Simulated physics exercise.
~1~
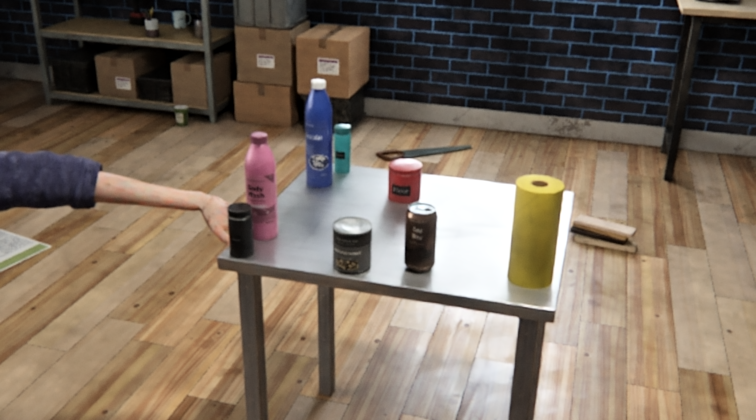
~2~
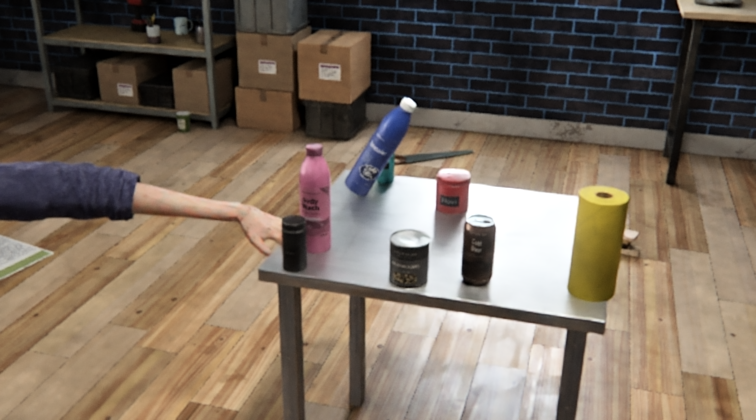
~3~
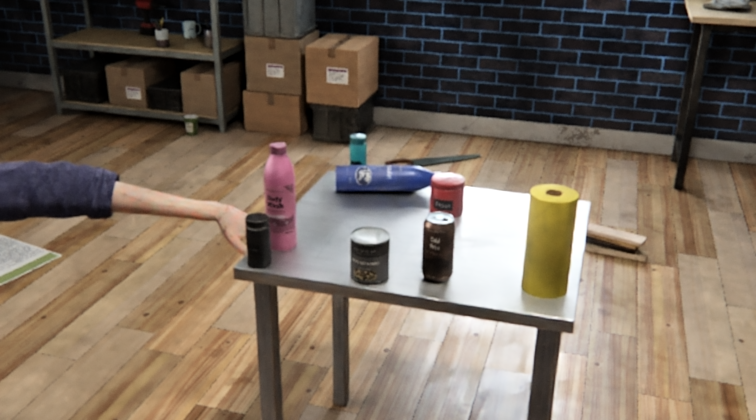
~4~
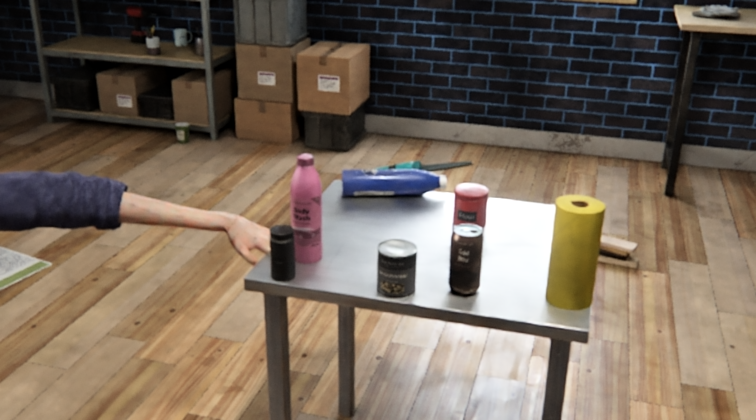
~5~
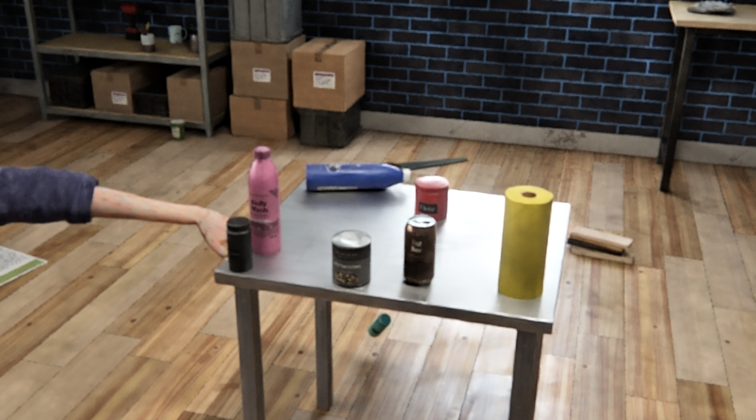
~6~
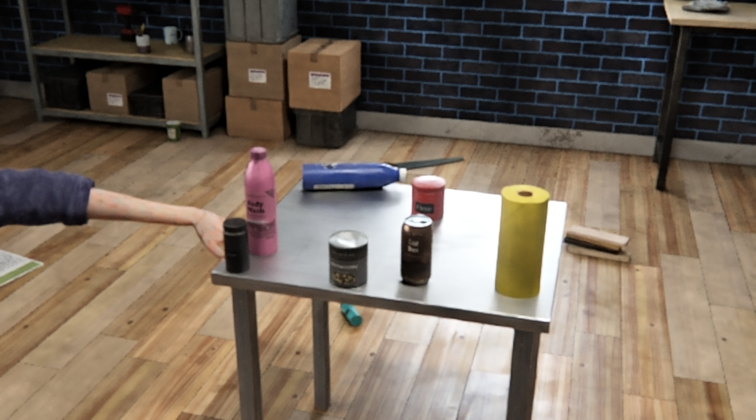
To begin with, an arm reaches in from the left, its hand at the corner of a light metal work table holding bottles, cans, a jar and a yellow roll. The table jerks to the right, and the tall blue bottle tilts over. As the table shifts back left, the bottle lies on its side and the red jar has slid slightly. Another move right leaves the turquoise shaker tipped at the far edge, and it then drops below the tabletop. Finally, the shaker lies on the floor, the blue bottle stays toppled, and everything else remains upright.
